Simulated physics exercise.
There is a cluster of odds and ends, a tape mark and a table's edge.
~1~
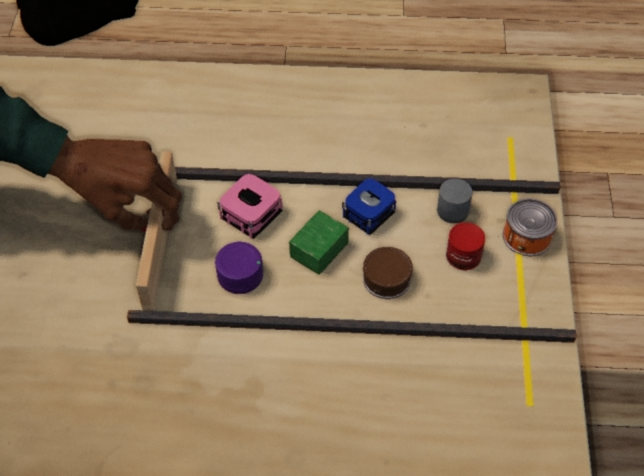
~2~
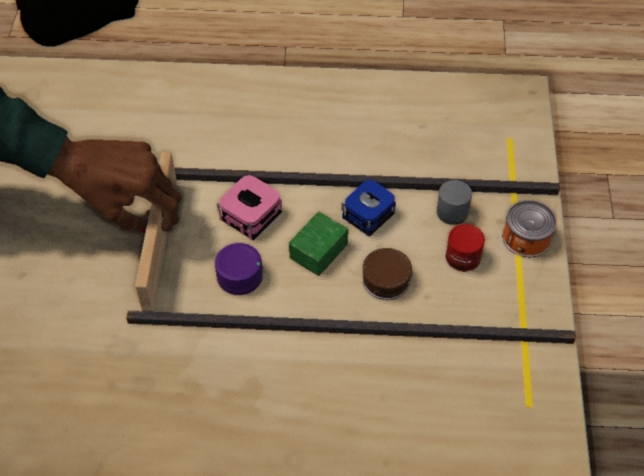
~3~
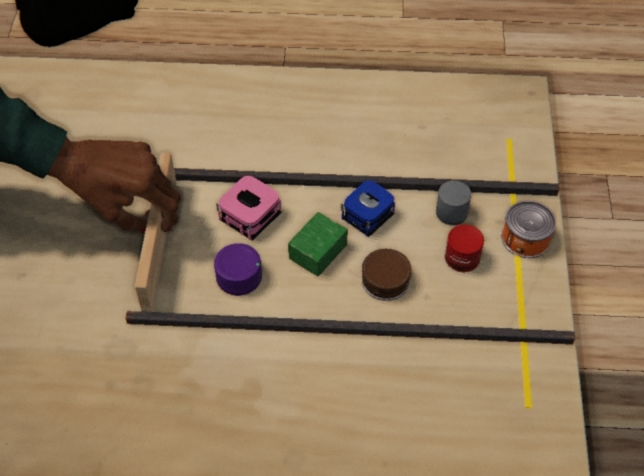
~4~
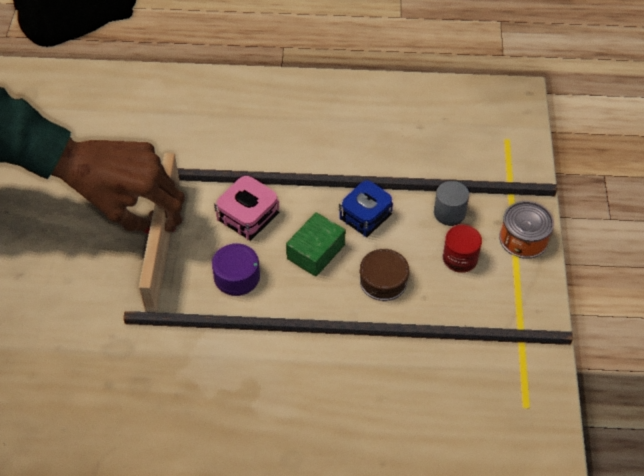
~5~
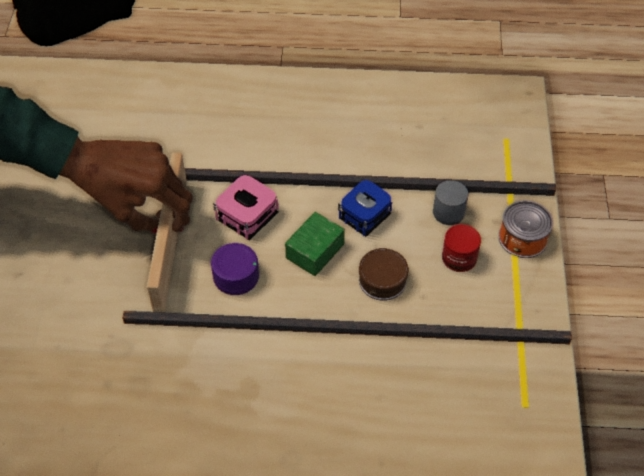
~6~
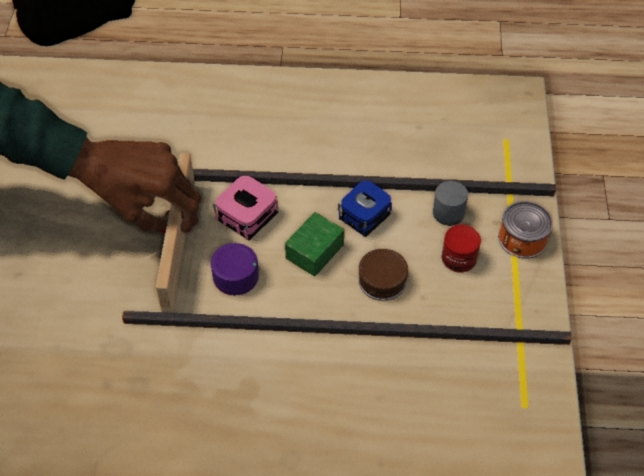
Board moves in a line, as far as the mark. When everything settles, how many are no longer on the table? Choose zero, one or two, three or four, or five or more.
When everything settles, five or more are no longer on the table.
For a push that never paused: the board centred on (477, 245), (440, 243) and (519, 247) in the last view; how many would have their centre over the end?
By position: 2 / 0 / 5.
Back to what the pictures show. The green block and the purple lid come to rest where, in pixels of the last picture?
Final positions - green block around (549, 252), purple lid around (542, 294).
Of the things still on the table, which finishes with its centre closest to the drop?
It's the green block.
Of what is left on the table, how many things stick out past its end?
You'd get 1.
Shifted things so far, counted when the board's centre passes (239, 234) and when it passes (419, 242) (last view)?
Answer - first 2, then 8.
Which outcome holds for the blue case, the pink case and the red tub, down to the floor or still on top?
One by one: The blue case does not stay, the pink case keeps its place, and the red tub does not stay.
Early on, none off yet; orange tin at rest near (525, 230); red tub at rest near (461, 249); grey lid at rest near (450, 203).
A while later, none off yet; orange tin moving near (534, 231); red tub travelled about its own width near (503, 249); grey lid travelled well along near (510, 202).
Finally, the number that fall off is five or more; lost, blue case, brown tin, grey lid, red tub and orange tin.
